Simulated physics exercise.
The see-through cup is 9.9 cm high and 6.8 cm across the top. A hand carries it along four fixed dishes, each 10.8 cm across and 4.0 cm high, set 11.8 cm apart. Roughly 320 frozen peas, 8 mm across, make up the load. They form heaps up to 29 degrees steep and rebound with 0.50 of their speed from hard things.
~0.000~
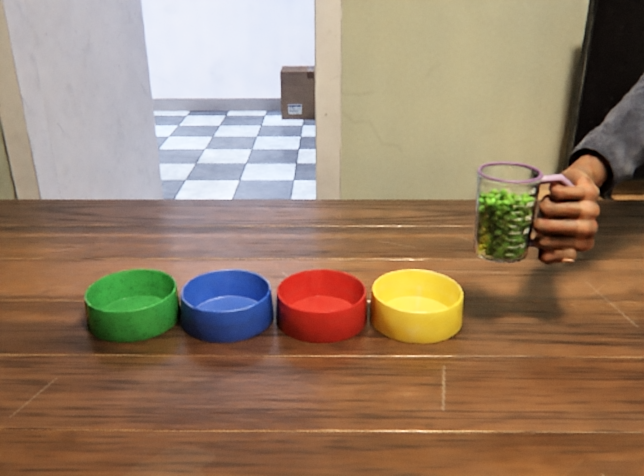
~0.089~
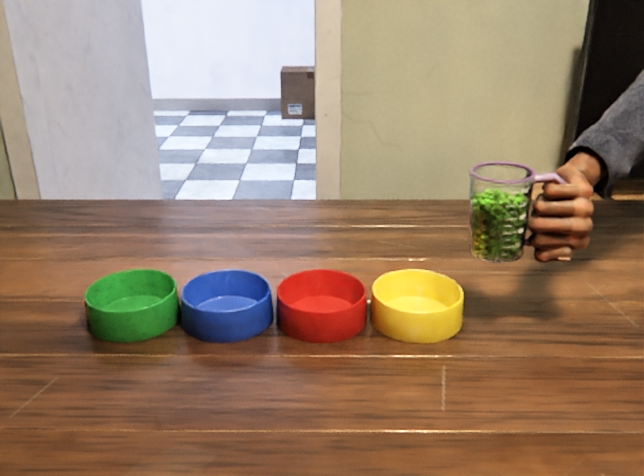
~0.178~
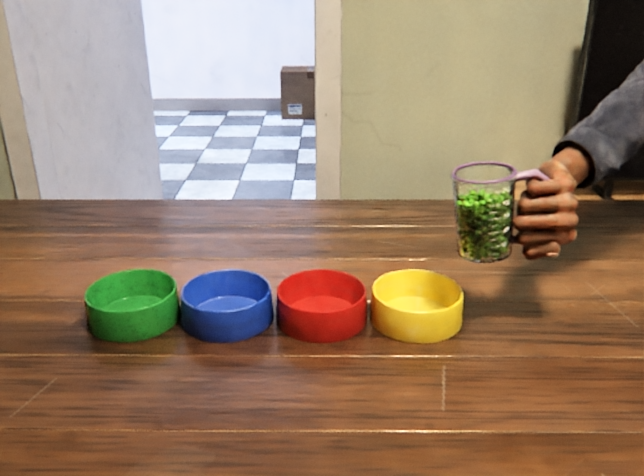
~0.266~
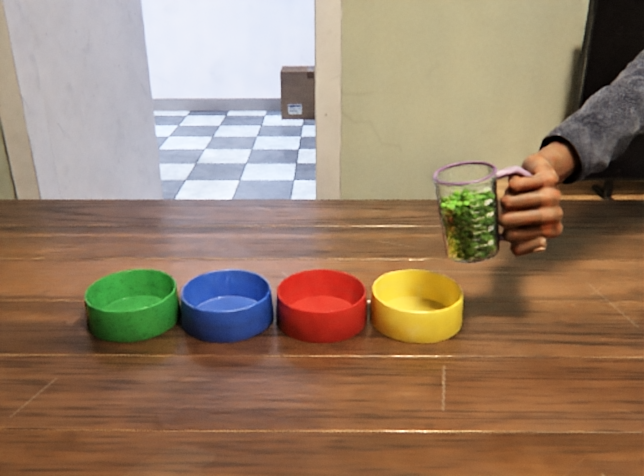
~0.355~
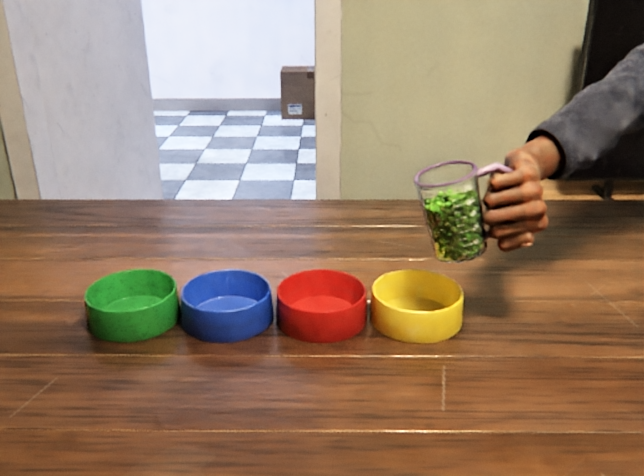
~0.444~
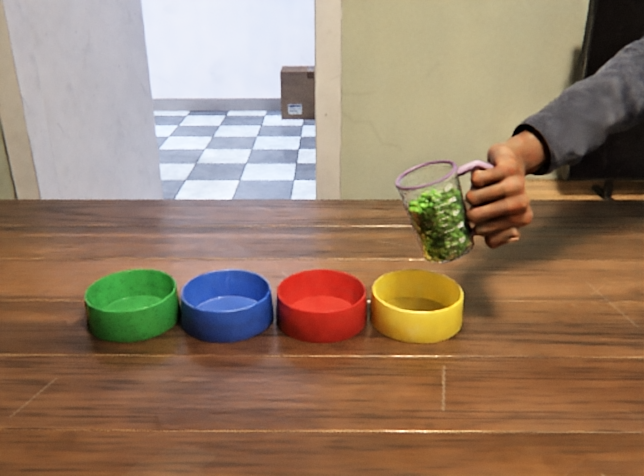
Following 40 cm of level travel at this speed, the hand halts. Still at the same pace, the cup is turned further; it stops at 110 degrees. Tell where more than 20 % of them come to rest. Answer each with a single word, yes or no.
Red dish no, blue dish no, green dish yes, yellow dish no, counter no.
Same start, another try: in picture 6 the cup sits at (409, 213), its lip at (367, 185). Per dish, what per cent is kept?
Dish by dish: Red 0 per cent, blue 0 per cent, green 100 per cent, yellow 0 per cent.
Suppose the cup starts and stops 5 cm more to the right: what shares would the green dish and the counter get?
In that case, green: 100; counter: 0.
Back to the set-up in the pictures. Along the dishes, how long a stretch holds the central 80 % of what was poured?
6 centimetres.
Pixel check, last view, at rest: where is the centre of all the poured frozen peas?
Close to pixel (121, 306).
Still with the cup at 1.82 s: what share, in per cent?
Roughly 100 percent.
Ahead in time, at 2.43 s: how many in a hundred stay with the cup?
It should be near 25 per cent.
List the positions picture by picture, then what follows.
The first picture shows cup at (505, 213), tilt 0 degrees, lip at (480, 172), moved 0.0 cm; middle of the pieces at (506, 221); yellow dish at (417, 290); red dish at (322, 290); blue dish at (226, 290); green dish at (131, 289).
The second picture shows cup at (499, 213), tilt 2 degrees, lip at (472, 173), moved 0.7 cm; middle of the pieces at (500, 221).
The third picture shows cup at (484, 213), tilt 6 degrees, lip at (454, 176), moved 2.4 cm; middle of the pieces at (486, 221).
The fourth picture shows cup at (469, 213), tilt 11 degrees, lip at (435, 178), moved 4.2 cm; middle of the pieces at (472, 221).
The fifth picture shows cup at (453, 213), tilt 15 degrees, lip at (416, 181), moved 6.0 cm; middle of the pieces at (457, 220).
The sixth picture shows cup at (437, 213), tilt 20 degrees, lip at (397, 184), moved 7.8 cm; middle of the pieces at (442, 220); yellow dish at (417, 290); red dish at (322, 290); blue dish at (226, 290); green dish at (131, 289). Its pace works out near 50 degrees a second; the hand travels 20 cm a second.
Then, at 1.27 s, tilt 62 degrees; cup holds 100 %.
After 1.82 s, tilt 90 degrees; cup holds 100 %.
After 2.43 s, tilt 110 degrees; cup holds 25 %, green 65 %.
At rest (3.4 s), red 0 %, blue 0 %, green 95 %, yellow 0 %, counter 5 %.
